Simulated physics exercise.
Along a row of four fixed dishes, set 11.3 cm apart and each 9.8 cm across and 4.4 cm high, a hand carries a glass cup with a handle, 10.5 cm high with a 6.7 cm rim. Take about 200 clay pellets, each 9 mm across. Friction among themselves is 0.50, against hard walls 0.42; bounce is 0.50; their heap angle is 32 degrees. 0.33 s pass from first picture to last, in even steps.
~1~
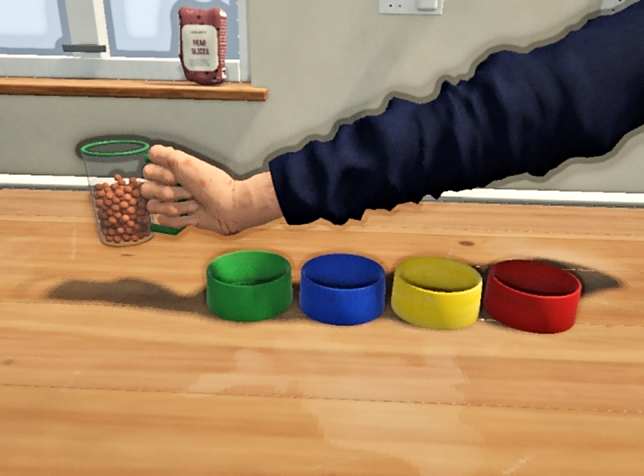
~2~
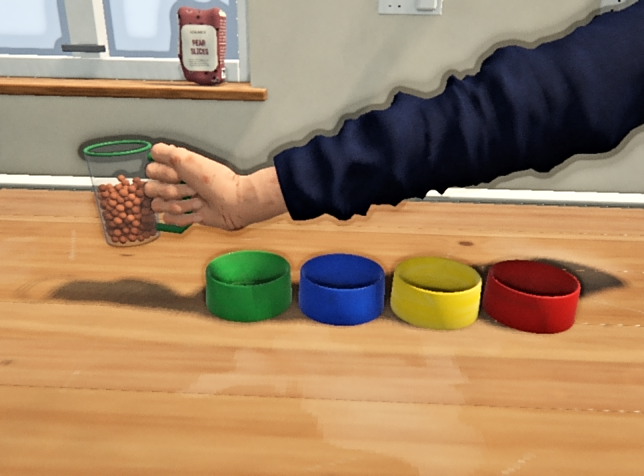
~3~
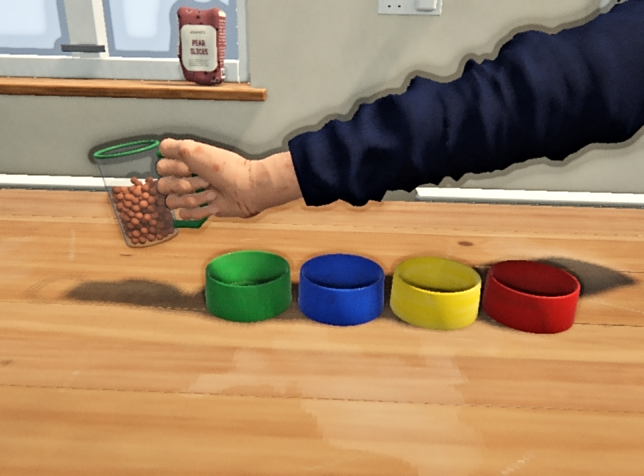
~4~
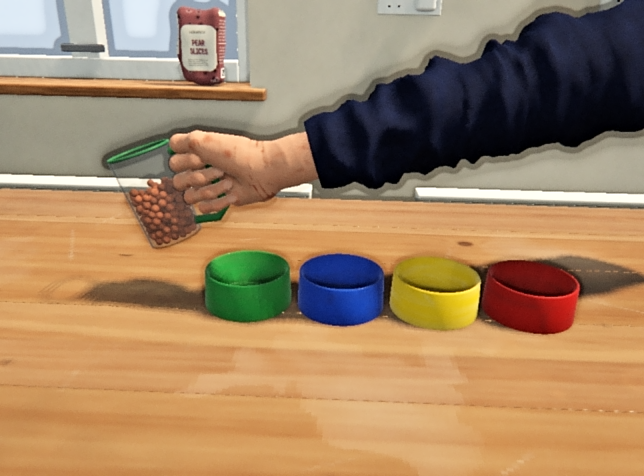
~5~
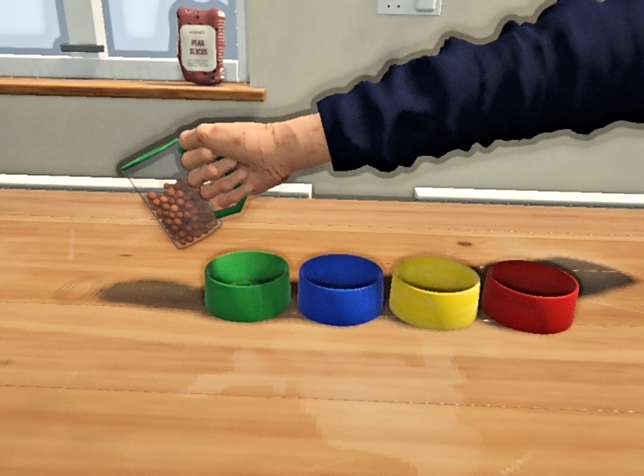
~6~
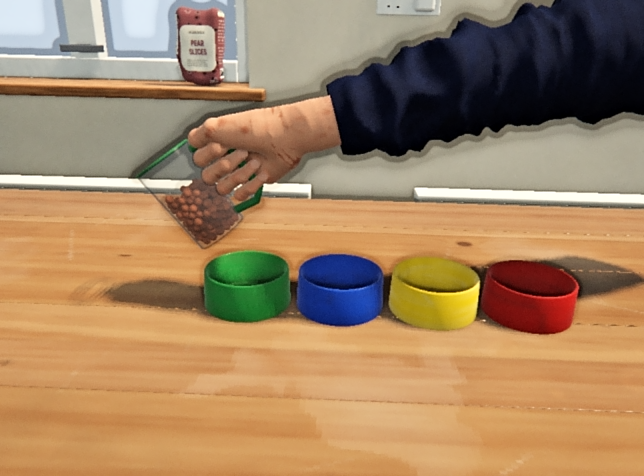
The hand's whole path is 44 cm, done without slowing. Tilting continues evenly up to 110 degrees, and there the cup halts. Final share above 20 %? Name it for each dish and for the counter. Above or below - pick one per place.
Red: Below; blue: Above; green: Below; yellow: Above; counter: Below.
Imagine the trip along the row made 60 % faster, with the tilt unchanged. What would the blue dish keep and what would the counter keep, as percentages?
Blue: 0; counter: 0.
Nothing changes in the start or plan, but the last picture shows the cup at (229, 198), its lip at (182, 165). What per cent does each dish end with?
The red dish keeps 0, the blue dish 0, the green dish 0 and the yellow dish 100.
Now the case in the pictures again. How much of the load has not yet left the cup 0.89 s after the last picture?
Somewhere near 50 per cent of the load.
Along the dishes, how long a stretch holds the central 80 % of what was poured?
14 cm, roughly.
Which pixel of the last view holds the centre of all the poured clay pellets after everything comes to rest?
Centre at rest: Approx. (402, 299) px.
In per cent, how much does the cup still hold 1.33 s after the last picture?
It should be near 25 per cent.
Then, 0.53 s after the last picture, tilt 106 degrees; cup holds 100 %.
Then, 0.89 s after the last picture, tilt 110 degrees; cup holds 50 %, blue 40 %.
Then, 1.33 s after the last picture, tilt 110 degrees; cup holds 25 %, blue 40 %, yellow 25 %.
In the end, red 0 %, blue 40 %, green 0 %, yellow 50 %, counter 10 %.
